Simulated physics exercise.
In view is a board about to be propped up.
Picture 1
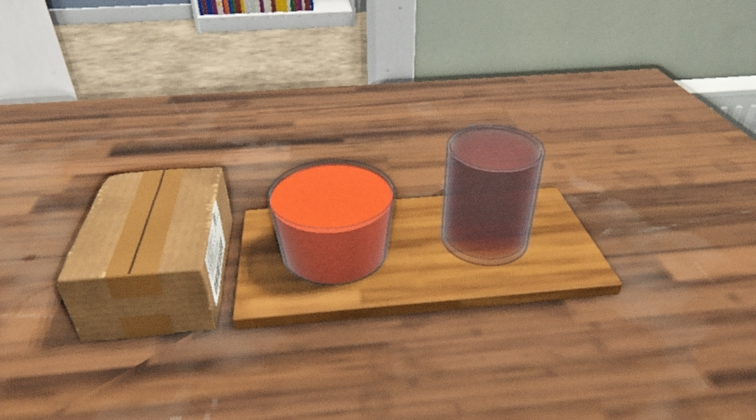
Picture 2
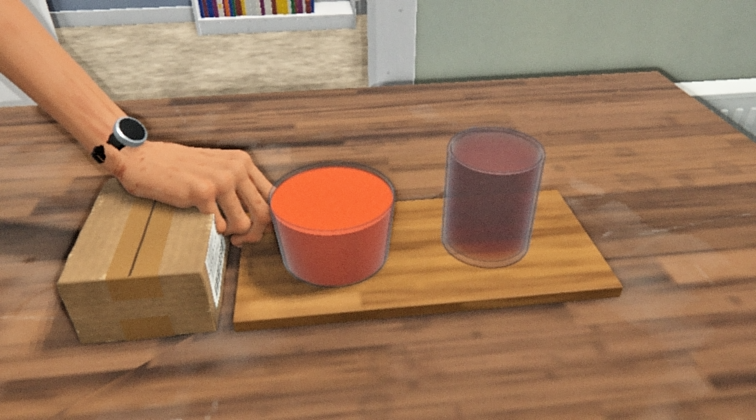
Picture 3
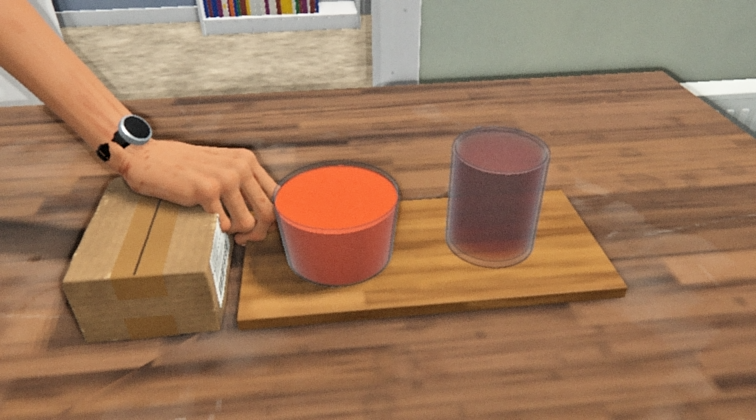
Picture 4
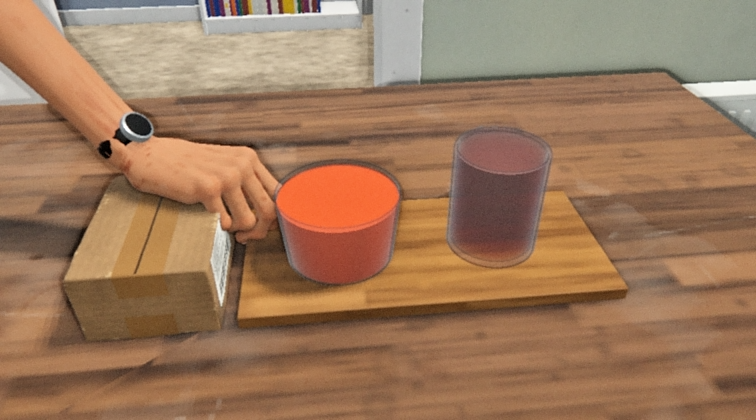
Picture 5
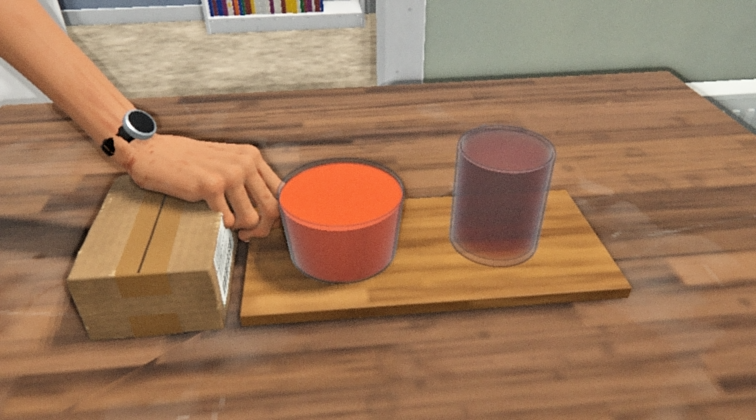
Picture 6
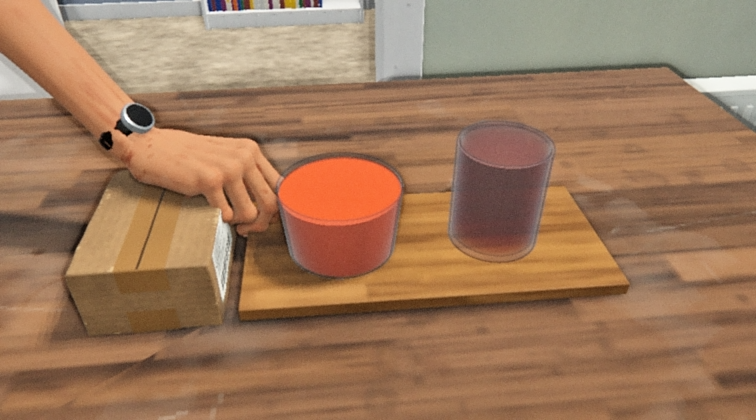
A hand reaching in from the left and gripping a wooden board holding a red-orange tub and dark mug, barely raising it.
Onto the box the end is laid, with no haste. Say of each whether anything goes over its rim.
Here the tub sheds some over the edge and the mug sheds some over the edge.
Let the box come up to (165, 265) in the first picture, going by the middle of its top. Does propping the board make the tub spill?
Result: Sheds nothing.
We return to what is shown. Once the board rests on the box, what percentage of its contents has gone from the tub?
Result: Around 12 %.
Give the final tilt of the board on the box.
Roughly 13 degrees.
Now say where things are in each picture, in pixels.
In the first frame, the board lies flat; tub (333, 220) nearly full; mug (490, 192) nearly full; box (139, 307).
In the second frame, a hand takes the end of the board; tub nearly full, surface at (332, 199); mug nearly full, surface at (495, 152).
In the third frame, the end has come up a little; tub (338, 221) nearly full; mug (494, 194) nearly full.
In the fourth frame, slope near 0°; tub nearly full, surface at (339, 197); mug nearly full, surface at (502, 153); box (145, 307).
In the fifth frame, the board slopes by about 1°; tub (343, 219) nearly full; mug (500, 193) nearly full.
In the sixth frame, the end is rising; tub nearly full, surface at (340, 190); mug nearly full, surface at (505, 146); box (147, 302).
Soon after, the board slopes by about 7°; tub, nothing has left it; mug, nothing has left it.
Later, the board slopes by about 15°; tub, some has gone over its rim; mug, some has gone over its rim.
In the end, the board slopes by about 13°, resting on the box; tub, some has gone over its rim; mug, some has gone over its rim.
